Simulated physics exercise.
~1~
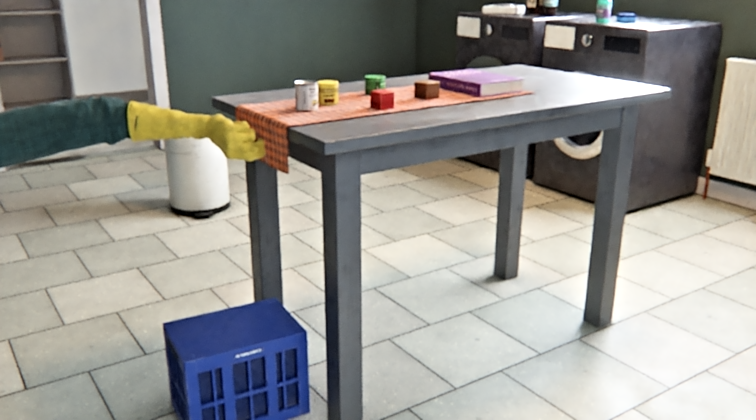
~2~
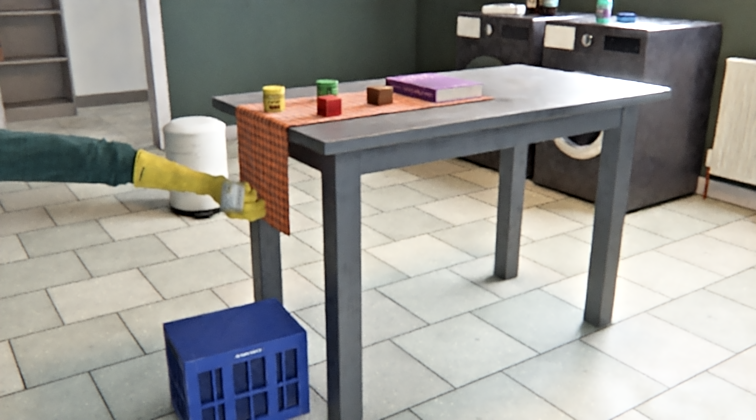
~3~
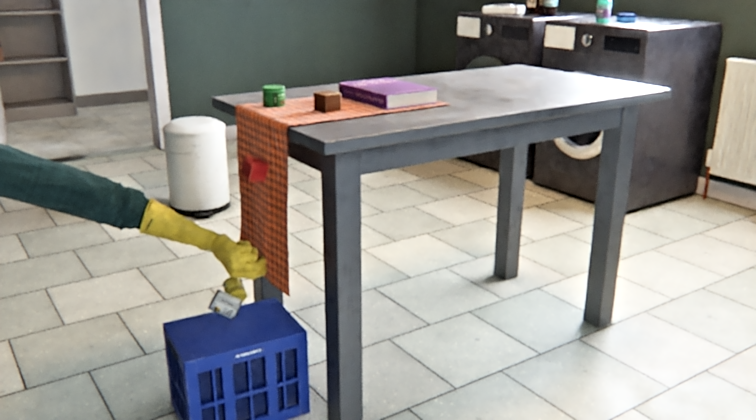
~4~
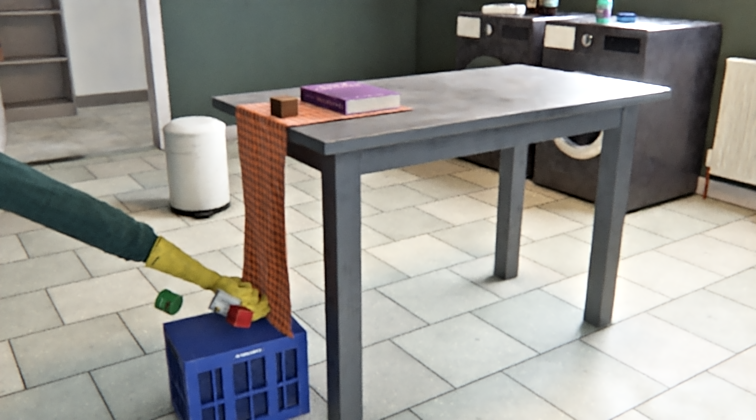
To begin with, a yellow-gloved hand grips the end of an orange checked runner on a grey table, where a white can, a yellow pot, a green pot, a red cube, a brown cube and a purple book rest above a blue crate. The hand draws the cloth down, and the white can tips over the edge. The yellow pot follows, then the red cube tumbles down the hanging cloth. The green pot drops last, beside the glove. Finally the hem reaches the crate, with the brown cube and the book still on the table.
